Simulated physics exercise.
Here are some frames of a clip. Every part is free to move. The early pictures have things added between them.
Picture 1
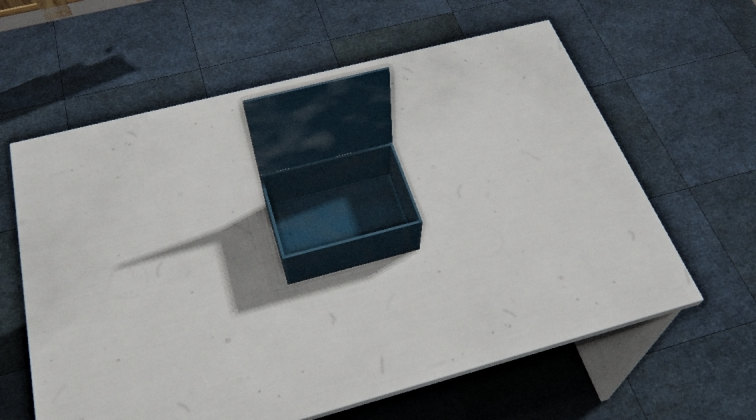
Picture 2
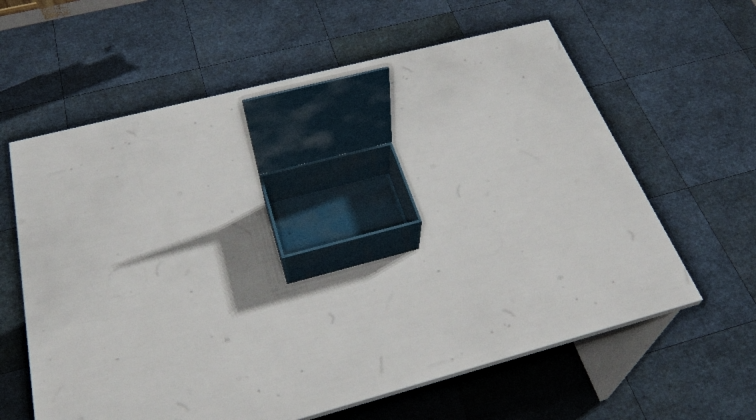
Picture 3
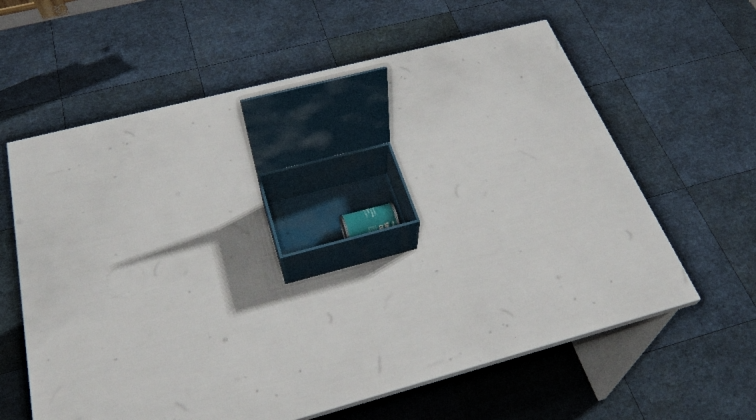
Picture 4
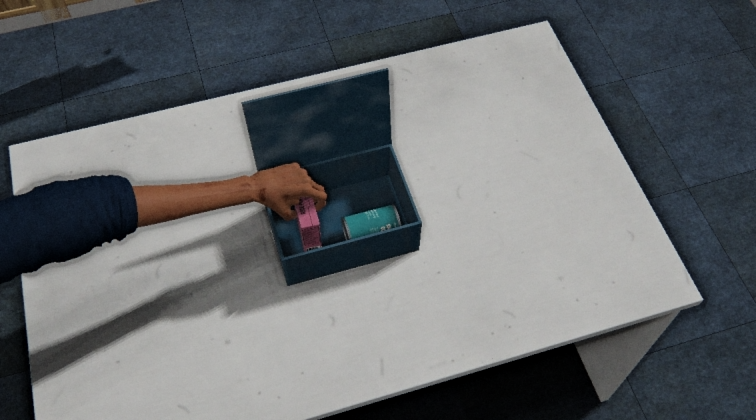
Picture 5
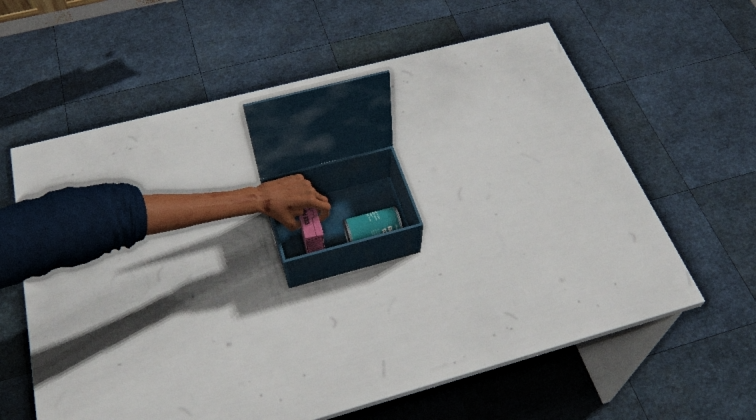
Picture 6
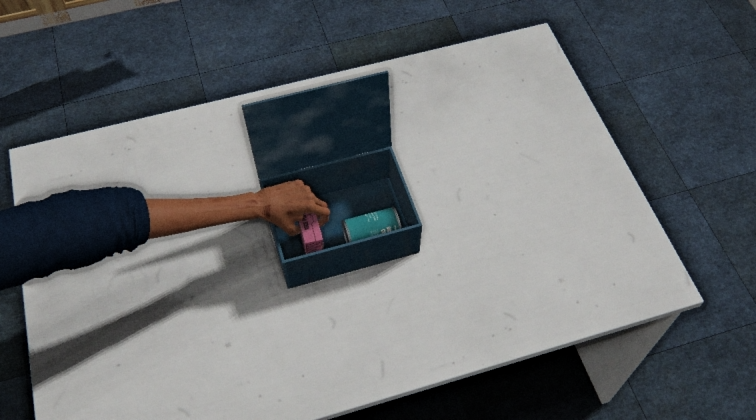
At first, an open dark blue box sits empty on a white table. Then a turquoise tin appears inside it, on the right. Next, an arm in a dark sleeve reaches in from the left, holding a pink packet in the box's left side and lowering it slightly beside the tin.
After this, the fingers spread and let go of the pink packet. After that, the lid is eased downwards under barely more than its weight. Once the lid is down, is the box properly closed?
No, the lid is still ajar.
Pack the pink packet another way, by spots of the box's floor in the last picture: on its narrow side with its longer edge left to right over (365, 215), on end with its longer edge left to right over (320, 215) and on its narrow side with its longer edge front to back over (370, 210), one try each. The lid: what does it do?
Lid: First closed, second open, third open.
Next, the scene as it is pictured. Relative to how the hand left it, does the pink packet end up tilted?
As it turns out, it keeps its original angle.
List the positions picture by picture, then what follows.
In the first frame, the last thing is not in view yet.
In the second frame, the last thing is not in view yet.
In the third frame, the last thing is not in view yet; turquoise tin (370, 225).
In the fourth frame, still above its spot; pink packet (307, 220); turquoise tin (372, 226).
In the fifth frame, still above its spot; pink packet (311, 230); turquoise tin (373, 228).
In the sixth frame, in place under the hand; pink packet (310, 235); turquoise tin (372, 229).
Then, 1.20 s on from there, lid starting down.
Then, 1.70 s on from there, lid 49° above the rim.
Then, 2.00 s on from there, lid 18° above the rim.
In the end, lid 9° above the rim; both unmoved. At the end, from the last picture's camera, pink packet near (310, 235).
